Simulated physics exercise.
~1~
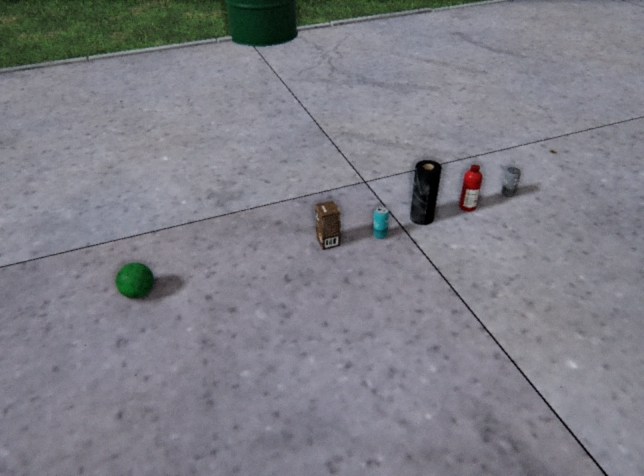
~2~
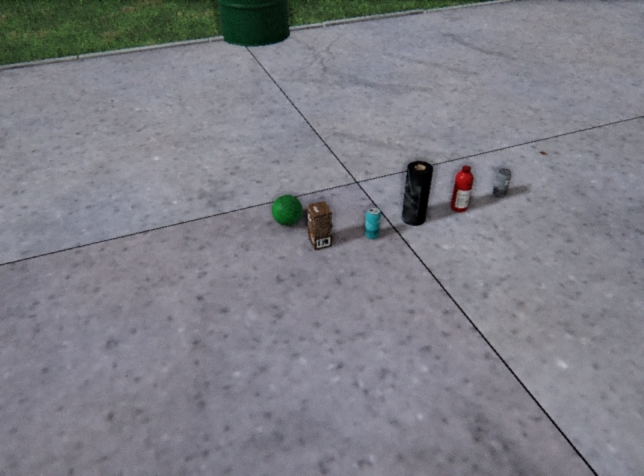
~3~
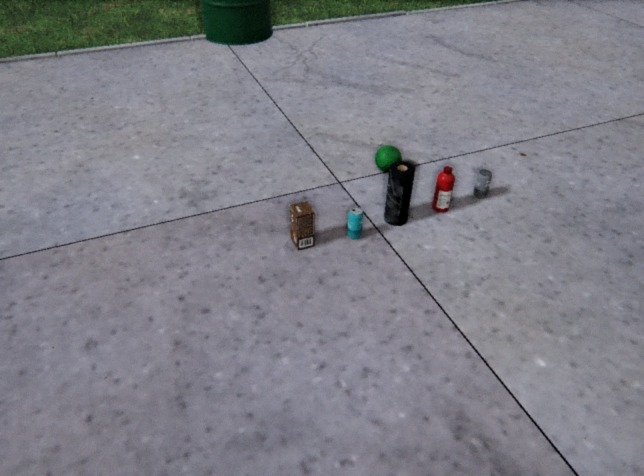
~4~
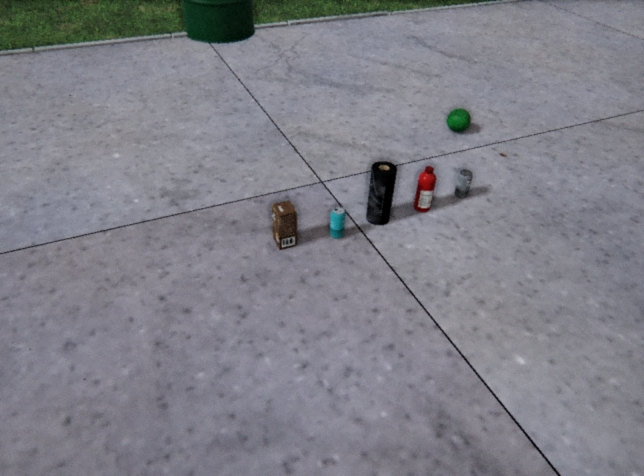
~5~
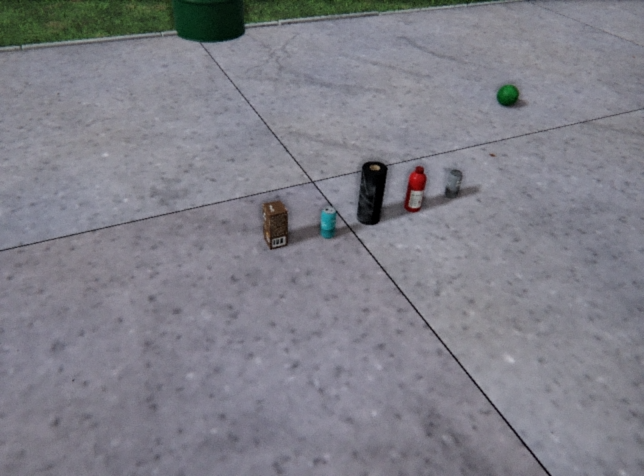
A green ball rolls across a speckled concrete floor from the left, heading toward five objects standing in a loose row. The row holds a brown carton, a turquoise can, a tall black roll, a red bottle and a small grey can. The ball reaches the carton and passes behind it, then travels on behind the black roll as the view drifts slightly right. It comes clear beyond the red bottle and keeps rolling away toward the upper right. At the end, the ball is well past the row, and all five objects still stand upright in their places.
